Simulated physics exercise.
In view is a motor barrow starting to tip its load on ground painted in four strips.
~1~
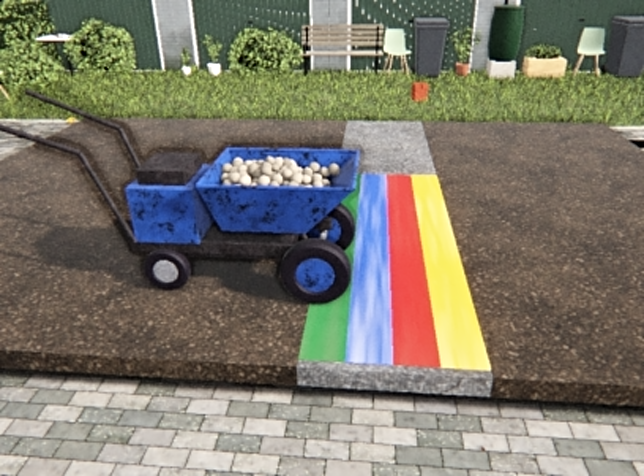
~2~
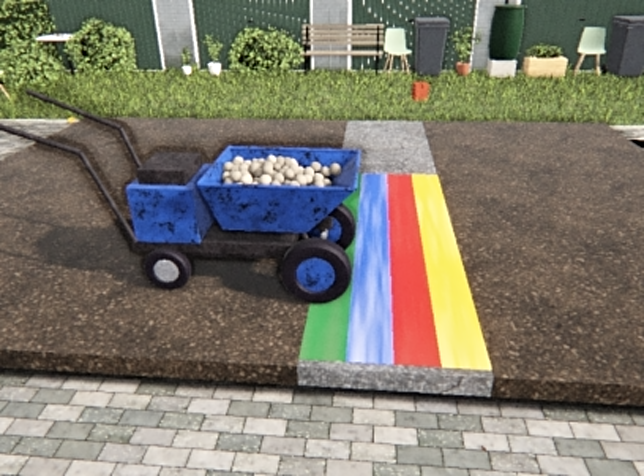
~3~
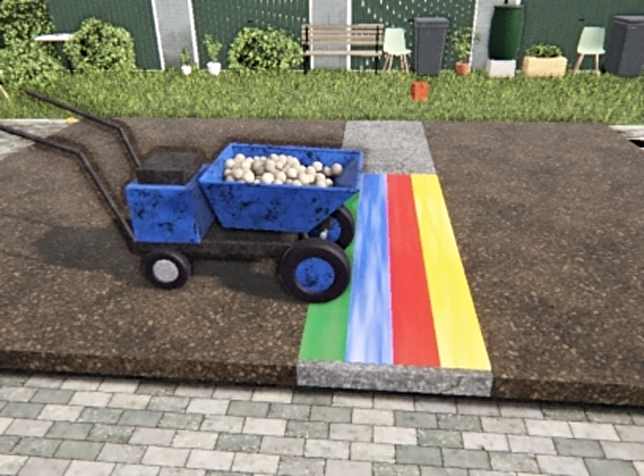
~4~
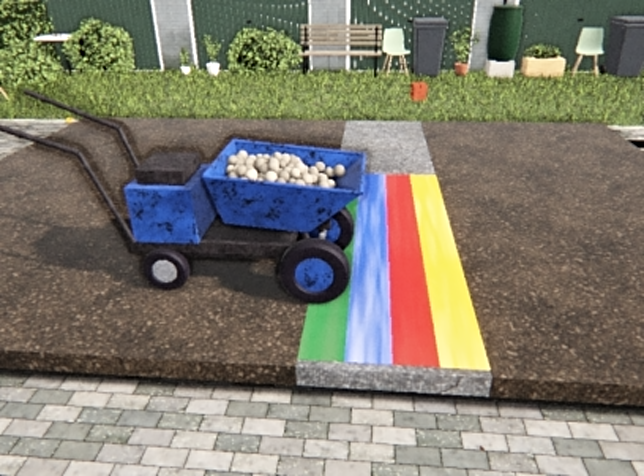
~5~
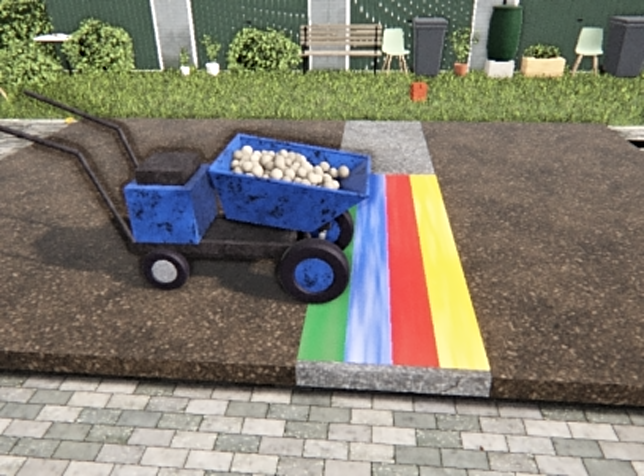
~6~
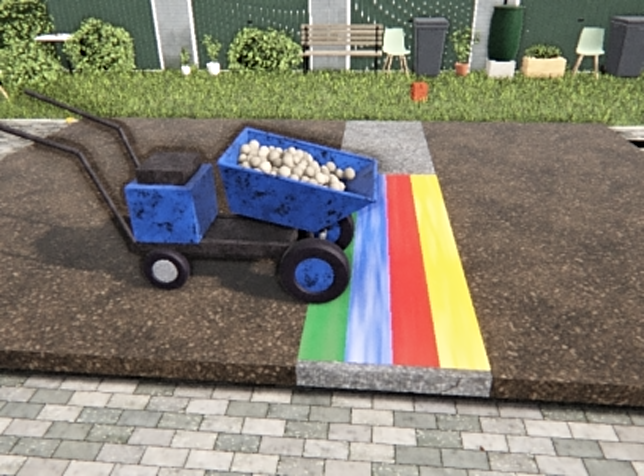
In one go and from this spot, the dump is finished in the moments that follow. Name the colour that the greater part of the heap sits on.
Yellow.
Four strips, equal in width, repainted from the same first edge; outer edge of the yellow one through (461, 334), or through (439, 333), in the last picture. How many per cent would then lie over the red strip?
Roughly 10 per cent first, then 0 per cent.
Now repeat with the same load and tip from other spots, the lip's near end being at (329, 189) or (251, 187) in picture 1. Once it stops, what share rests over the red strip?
The first position yields around 30 per cent; the second yields around 20 per cent.
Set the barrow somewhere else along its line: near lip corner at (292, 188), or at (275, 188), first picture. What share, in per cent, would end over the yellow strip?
The shares come out close to 20 and 10 per cent, in that order.
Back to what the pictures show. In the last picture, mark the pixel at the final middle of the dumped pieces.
Close to (450, 275) in the last view.
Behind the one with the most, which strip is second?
That would be that red strip.
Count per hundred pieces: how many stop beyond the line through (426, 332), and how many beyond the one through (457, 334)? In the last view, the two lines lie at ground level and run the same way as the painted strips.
First roughly 70 percent, then 40 percent.
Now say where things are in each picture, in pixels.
The first picture shows lip of the skip at (353, 190), level; top of the load at (272, 178), river pebbles; green strip at (327, 324); blue strip at (370, 326); red strip at (414, 328); yellow strip at (458, 330).
The second picture shows lip of the skip at (354, 190), level; top of the load at (273, 177).
The third picture shows lip of the skip at (357, 191), tipped barely; top of the load at (262, 172).
The fourth picture shows lip of the skip at (361, 193), tipped barely; top of the load at (265, 170).
The fifth picture shows lip of the skip at (367, 197), tipped a little; top of the load at (266, 161).
The sixth picture shows lip of the skip at (374, 201), tipped a little; top of the load at (263, 164); green strip at (326, 323); blue strip at (369, 326); red strip at (413, 328); yellow strip at (457, 330).
Soon after the last picture, skip tipped steeply; all in the skip.
A little later, skip tipped right over; most in the skip; a small part over the red strip; a small part over the yellow strip.
Later still, skip tipped right over; about a quarter in the skip; a small part over the red strip; about a third over the yellow strip; about a quarter off the paint.
At rest, skip tipped right over; about a quarter in the skip; none over the green strip; none over the blue strip; a small part over the red strip; about a third over the yellow strip; about a quarter off the paint.
